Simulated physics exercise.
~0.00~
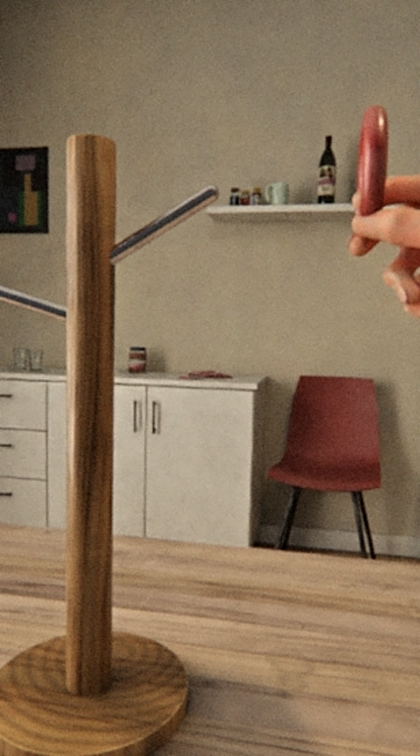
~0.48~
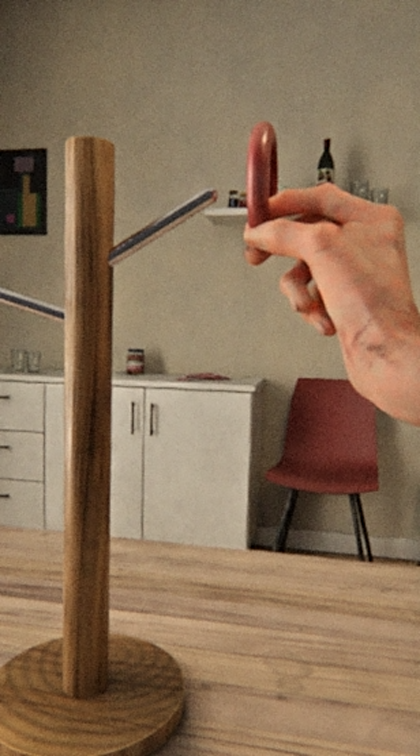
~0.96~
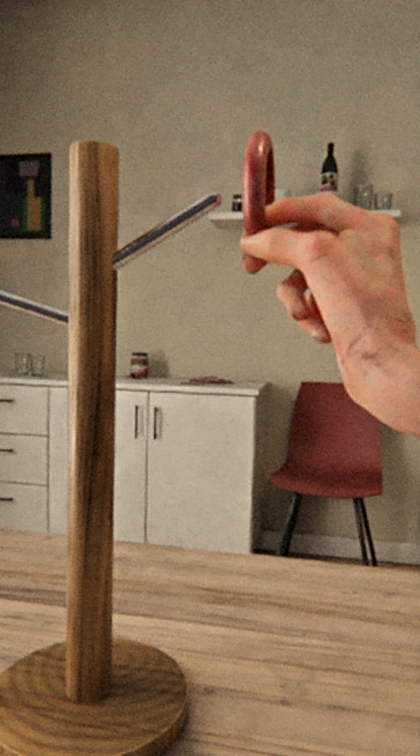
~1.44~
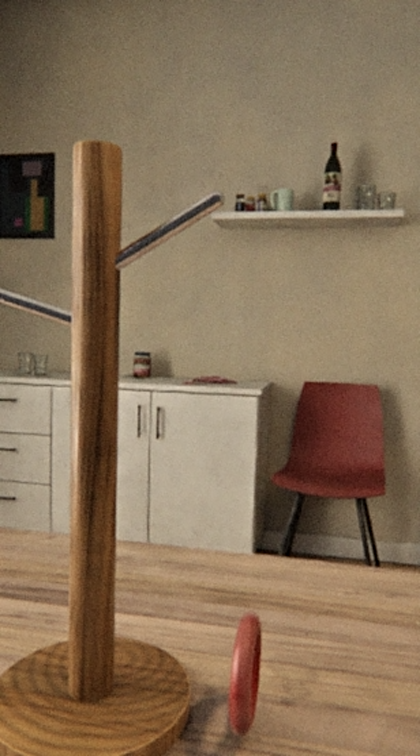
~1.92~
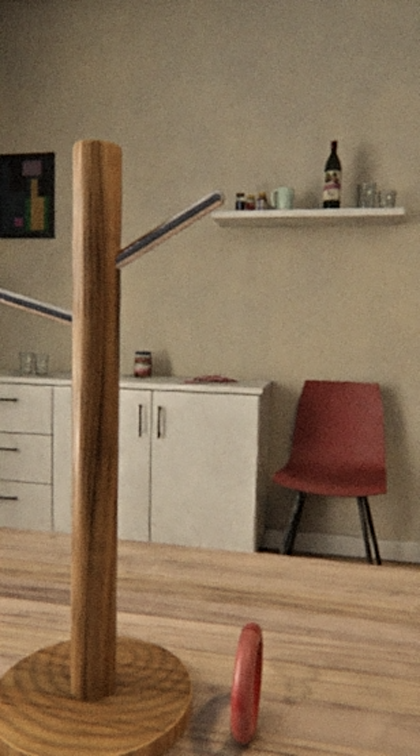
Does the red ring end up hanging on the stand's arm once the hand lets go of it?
No, it does not catch on the arm. The red ring drops down to the table beside the base of the stand.
